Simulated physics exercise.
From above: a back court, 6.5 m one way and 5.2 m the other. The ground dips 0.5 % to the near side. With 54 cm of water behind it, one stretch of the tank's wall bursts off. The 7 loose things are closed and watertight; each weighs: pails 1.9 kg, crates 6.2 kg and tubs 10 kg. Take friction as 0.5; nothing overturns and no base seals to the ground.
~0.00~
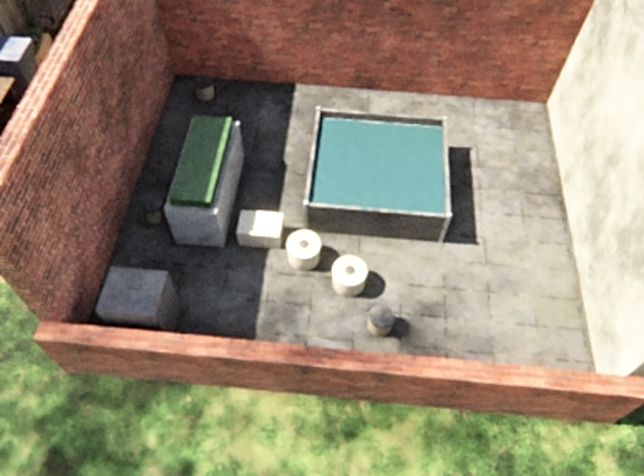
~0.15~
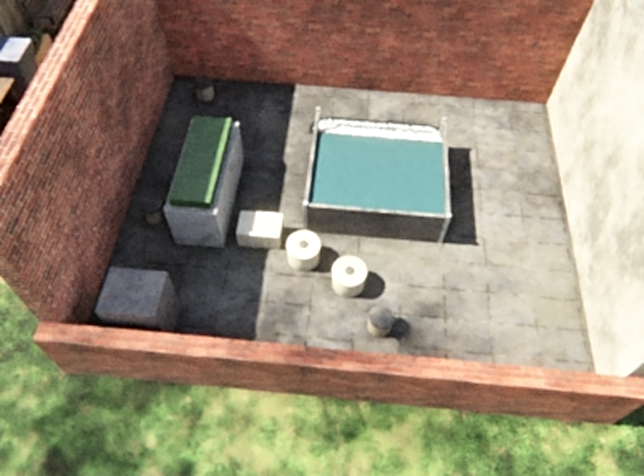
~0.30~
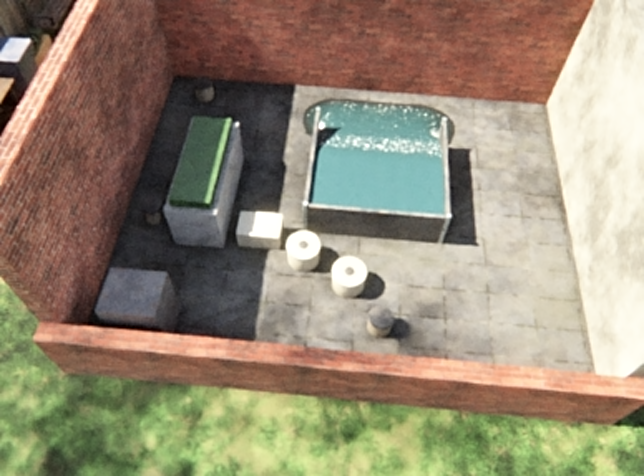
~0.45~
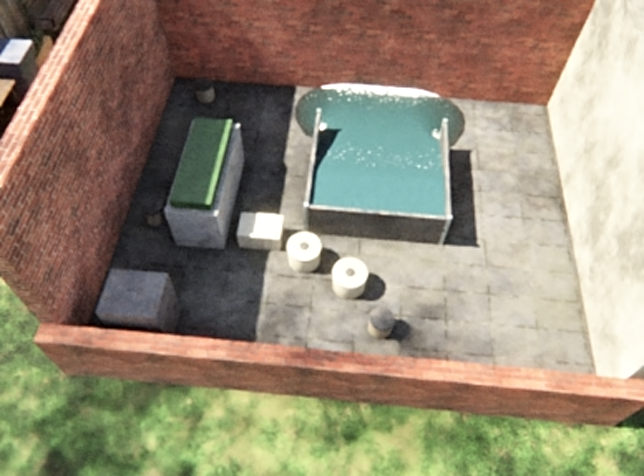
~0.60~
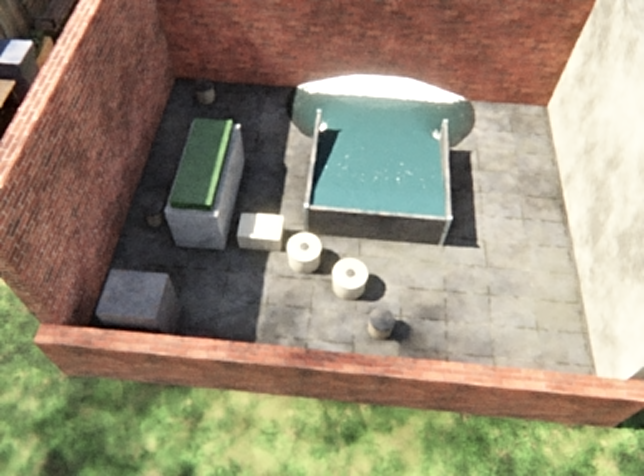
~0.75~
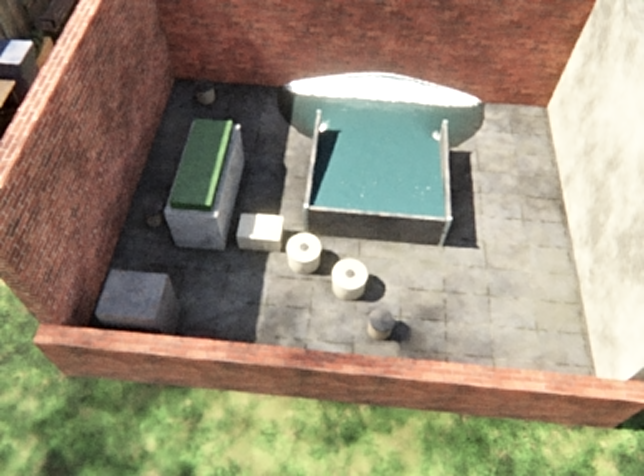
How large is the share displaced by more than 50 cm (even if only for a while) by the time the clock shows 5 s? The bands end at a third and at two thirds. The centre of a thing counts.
It is between one and two thirds.
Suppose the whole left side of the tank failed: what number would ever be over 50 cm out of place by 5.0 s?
Then 5.
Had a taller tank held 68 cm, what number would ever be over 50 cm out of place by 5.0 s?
Then 3.
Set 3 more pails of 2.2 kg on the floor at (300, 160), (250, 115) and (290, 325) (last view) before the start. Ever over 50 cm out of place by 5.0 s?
In turn: Under, past it, less.
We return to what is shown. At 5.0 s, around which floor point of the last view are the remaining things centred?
At about (267, 287).
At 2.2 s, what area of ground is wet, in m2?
Some 13 m2.
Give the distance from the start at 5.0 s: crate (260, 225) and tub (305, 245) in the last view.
In that order: 0 cm, 0 cm.
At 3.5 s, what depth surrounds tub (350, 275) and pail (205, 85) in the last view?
Roughly 0 and 9 cm.
After 1.1 s 0 of 7 are over 50 cm from their spots; 0 afloat.
After 2.2 s 1 of 7 are over 50 cm from their spots; 1 afloat.
After 3.5 s 3 of 7 are over 50 cm from their spots; 2 afloat.
After 5.0 s 3 of 7 are over 50 cm from their spots, and 3 have been at some point; 2 afloat.
